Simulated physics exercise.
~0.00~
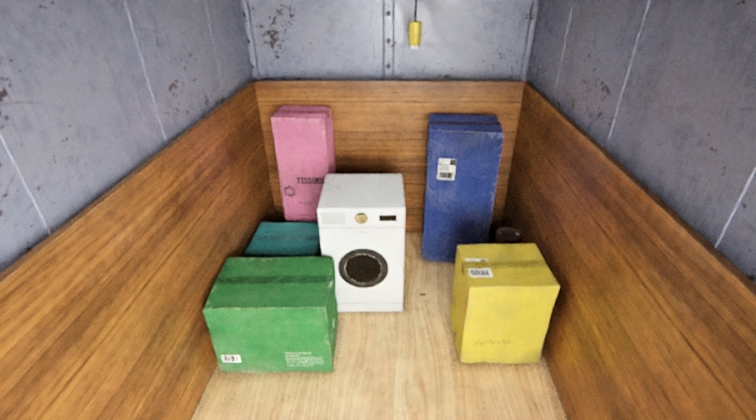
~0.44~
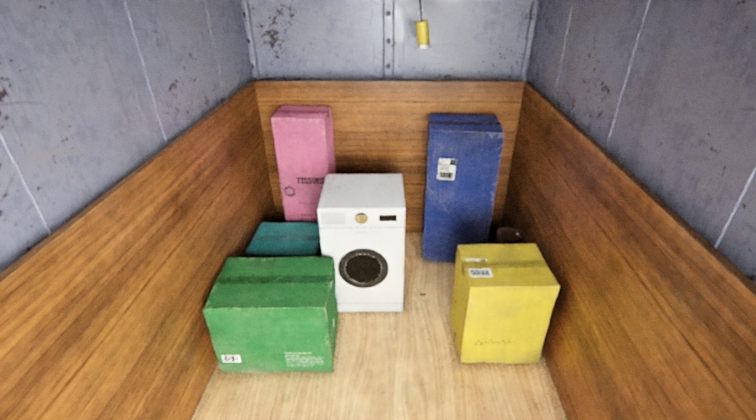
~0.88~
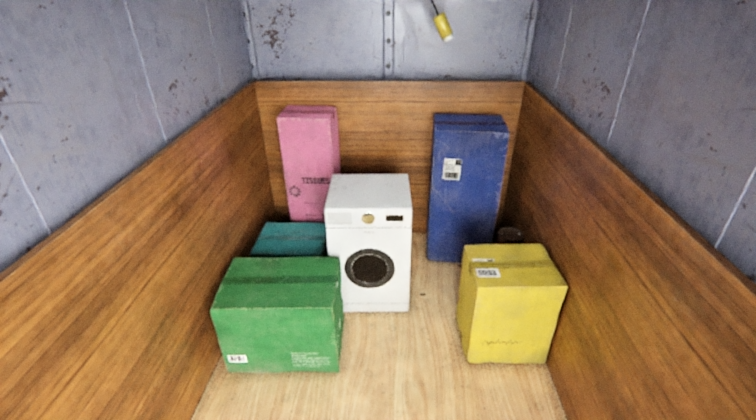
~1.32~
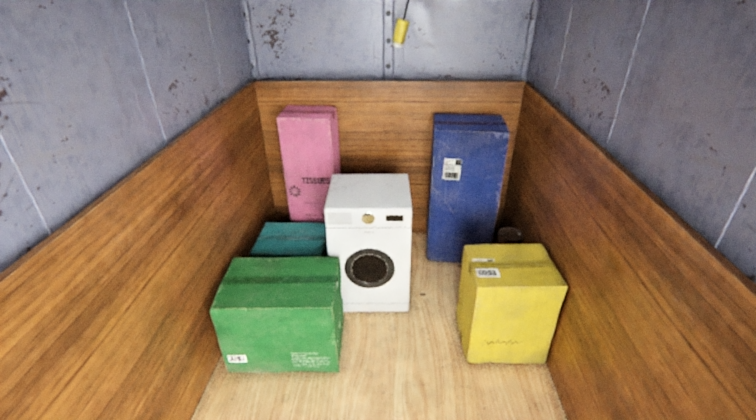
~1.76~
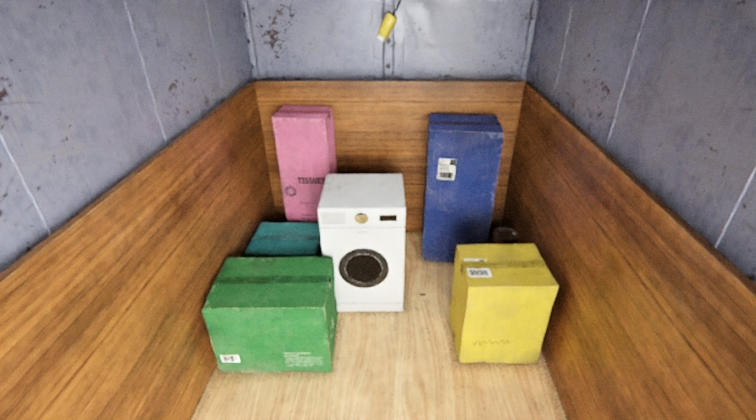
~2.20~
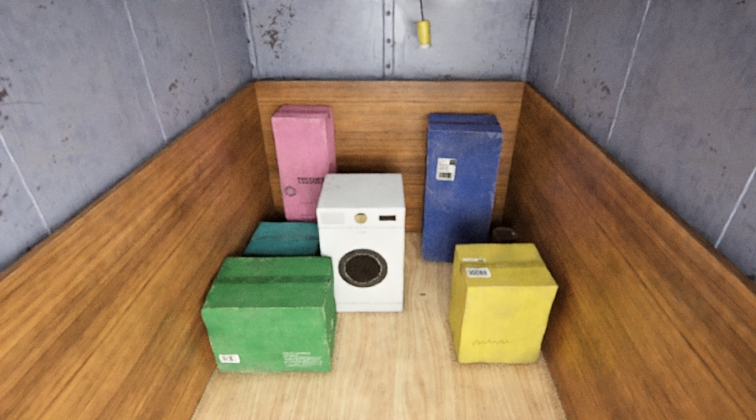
Coloured boxes and a white appliance in a van's load bay shifting slightly right, then back left, as a yellow hanging object swings.
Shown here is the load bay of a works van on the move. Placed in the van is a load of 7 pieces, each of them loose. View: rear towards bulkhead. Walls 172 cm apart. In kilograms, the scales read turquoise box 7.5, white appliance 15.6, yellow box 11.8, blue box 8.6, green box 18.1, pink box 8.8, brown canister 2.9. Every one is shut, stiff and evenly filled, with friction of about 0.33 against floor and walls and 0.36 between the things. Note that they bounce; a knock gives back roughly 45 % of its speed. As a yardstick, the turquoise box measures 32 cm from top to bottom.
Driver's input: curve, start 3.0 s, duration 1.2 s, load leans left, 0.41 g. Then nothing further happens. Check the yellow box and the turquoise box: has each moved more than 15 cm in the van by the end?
Yellow box - yes; turquoise box - no.
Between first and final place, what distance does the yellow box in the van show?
Net distance near 38 cm.
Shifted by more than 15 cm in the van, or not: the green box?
As for the green box, it stays where it was.
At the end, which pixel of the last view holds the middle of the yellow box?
Close to (426, 302).
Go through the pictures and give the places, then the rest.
The first picture shows steady run; yellow box (497, 304); turquoise box (290, 257).
The second picture shows push 0.31 g right; green box (279, 313); pink box (310, 183).
The third picture shows push 0.16 g right; white appliance (370, 243) shifted 4 cm.
The fourth picture shows push 0.25 g left; blue box (463, 191) shifted 3 cm; green box (285, 313) shifted 3 cm.
The fifth picture shows push 0.22 g left; pink box (311, 183).
The sixth picture shows steady run; yellow box (496, 304); turquoise box (289, 257).
Around 3.60 s, push 0.41 g left; yellow box shifted 8 cm near (482, 303); turquoise box shifted 2 cm near (286, 257); brown canister shifted 9 cm.
Around 3.80 s, push 0.41 g left; yellow box shifted 16 cm near (467, 303); turquoise box shifted 2 cm near (287, 257); brown canister shifted 17 cm.
Around 4.10 s, push 0.16 g left; yellow box shifted 34 cm near (433, 302); turquoise box shifted 2 cm near (287, 257); brown canister shifted 34 cm.
Finally (4.7 s), not toppled but over 15 cm from the start, yellow box, blue box, pink box and brown canister; the other 3 still in place (within 15 cm). In the last view, yellow box near (426, 302), turquoise box near (287, 257).
